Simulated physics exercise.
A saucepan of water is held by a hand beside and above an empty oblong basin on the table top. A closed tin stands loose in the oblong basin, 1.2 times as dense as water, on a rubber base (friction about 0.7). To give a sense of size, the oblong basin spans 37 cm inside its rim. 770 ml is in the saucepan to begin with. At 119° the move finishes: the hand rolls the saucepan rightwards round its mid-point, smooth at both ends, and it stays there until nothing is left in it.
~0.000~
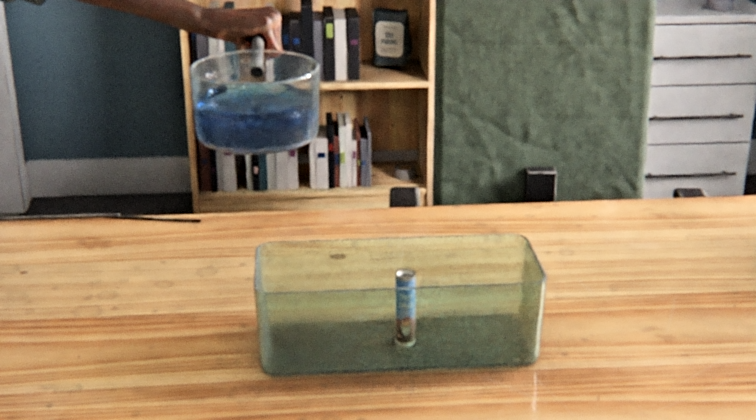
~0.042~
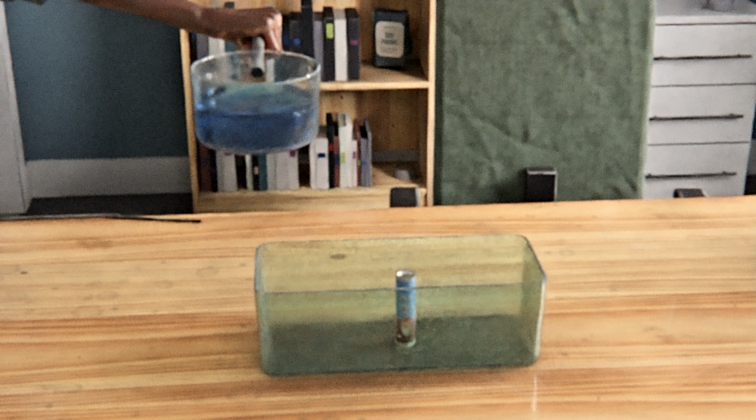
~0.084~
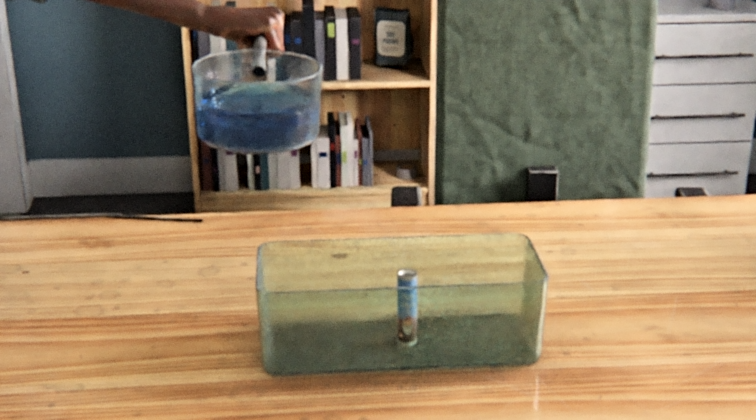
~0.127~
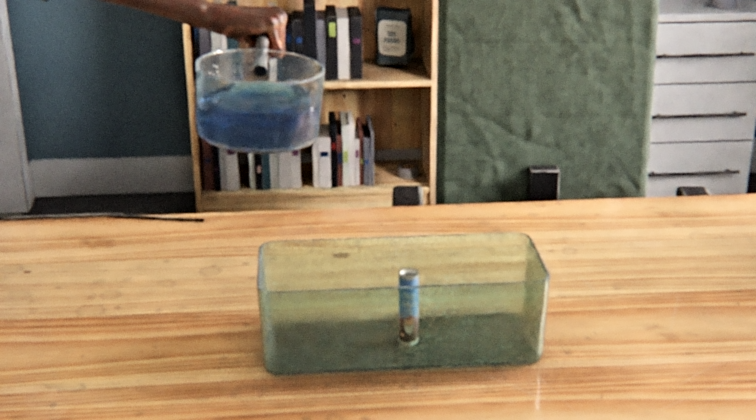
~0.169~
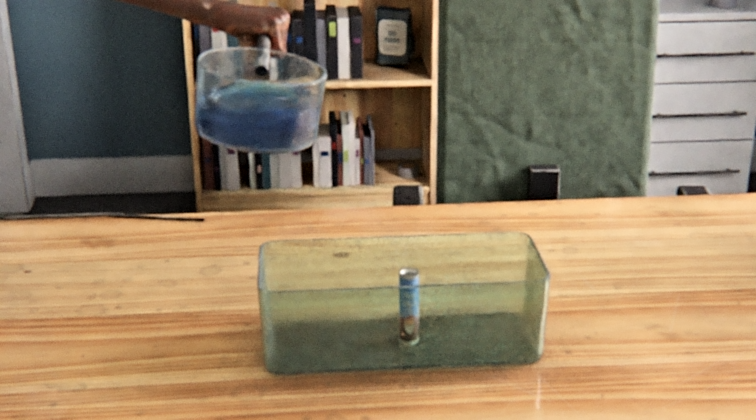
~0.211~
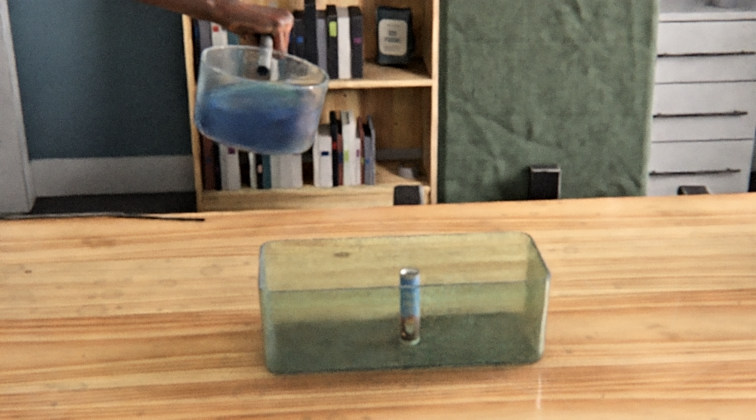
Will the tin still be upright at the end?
No.
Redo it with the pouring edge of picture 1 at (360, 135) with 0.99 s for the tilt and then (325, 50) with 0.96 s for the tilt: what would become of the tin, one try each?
In the first try it comes down; in the second it comes down.
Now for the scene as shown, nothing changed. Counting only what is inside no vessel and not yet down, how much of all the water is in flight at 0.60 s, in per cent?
My guess is roughly 36 %.
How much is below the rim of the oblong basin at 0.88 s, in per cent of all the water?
Roughly 72 per cent.
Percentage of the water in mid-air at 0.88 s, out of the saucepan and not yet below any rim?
Around 20 percent of the liquid.
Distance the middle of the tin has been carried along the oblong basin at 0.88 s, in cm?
Close to 2 cm.
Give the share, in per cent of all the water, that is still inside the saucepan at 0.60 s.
Fraction remaining: Approx. 62 per cent.
By 0.60 s the tilt is 78° and 63 per cent is still to pour; the tin stands where it began.
By 0.88 s the tilt is 115° and 9 per cent is still to pour; the tin leans 5°.
By 1.17 s the tilt is 119° and 0 per cent is still to pour; the tin lies on its side.
By 1.49 s the tilt is 119° and 0 per cent is still to pour; the tin lies on its side.
At rest the tin lies on its side.
